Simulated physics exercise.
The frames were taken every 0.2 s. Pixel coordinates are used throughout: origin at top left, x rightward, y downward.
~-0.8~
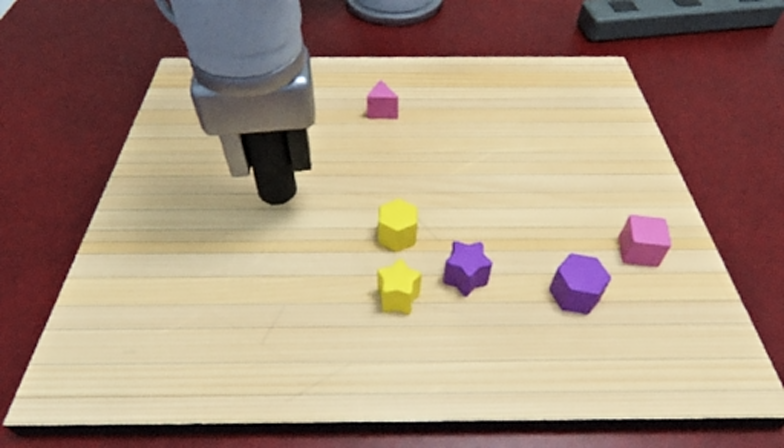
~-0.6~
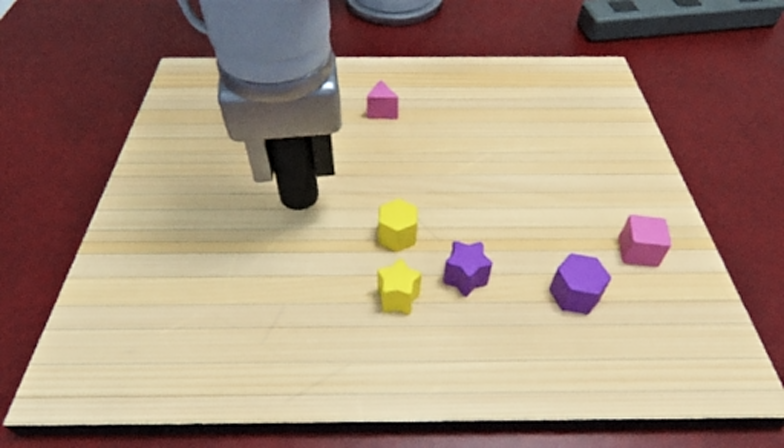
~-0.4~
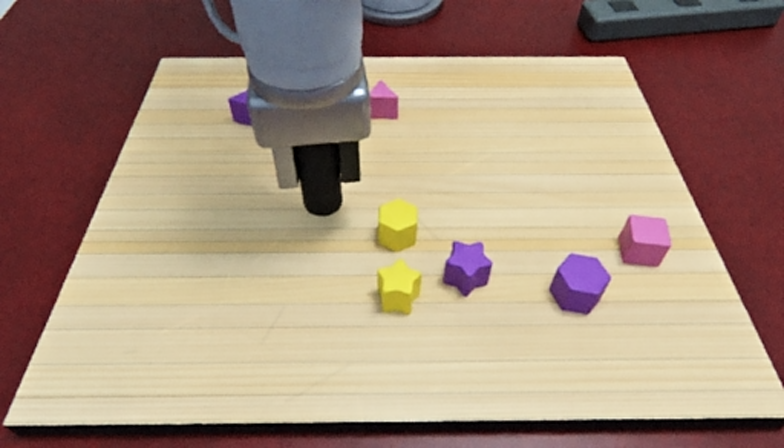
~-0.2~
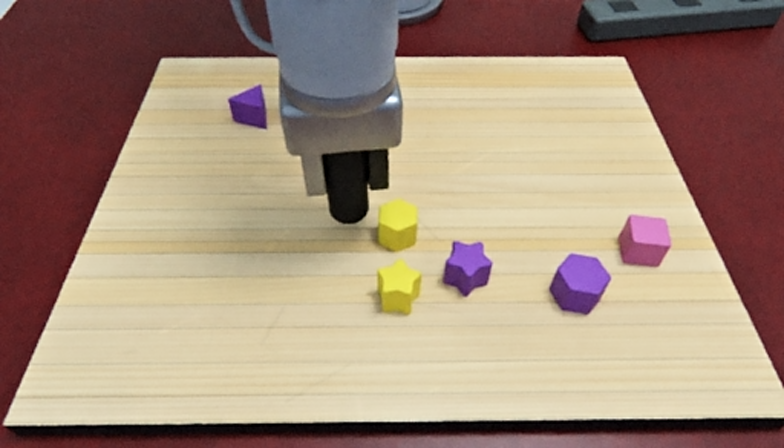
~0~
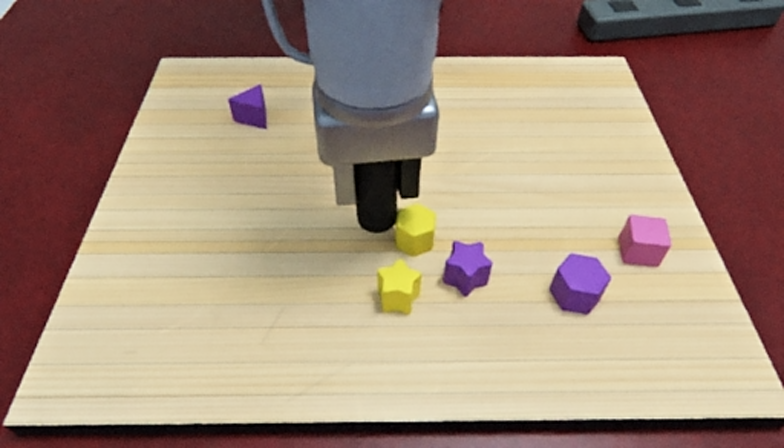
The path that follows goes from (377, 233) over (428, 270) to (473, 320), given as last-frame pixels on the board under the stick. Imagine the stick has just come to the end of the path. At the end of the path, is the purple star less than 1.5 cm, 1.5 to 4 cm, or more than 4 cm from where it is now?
That one ends up 1.5 to 4 cm from where it is now.
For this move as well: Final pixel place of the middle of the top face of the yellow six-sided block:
At the end it should sit near (463, 229).
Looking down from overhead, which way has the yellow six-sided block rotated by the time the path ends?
Rotation: Counter-clockwise.
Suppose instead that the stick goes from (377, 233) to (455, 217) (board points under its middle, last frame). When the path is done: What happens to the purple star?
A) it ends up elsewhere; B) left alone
B.
On the path given first. One third of the way, stick at (414, 243); yellow six-sided block at (453, 227), turned 20° anticlockwise; purple star at (476, 258), turned 20° clockwise.
Two thirds of the way, stick at (446, 272); yellow six-sided block at (463, 229), turned 45° anticlockwise; purple star at (486, 259), turned 40° clockwise.
At the end, stick at (476, 307); yellow star still; yellow six-sided block at (463, 229), turned 45° anticlockwise; purple star at (496, 264).
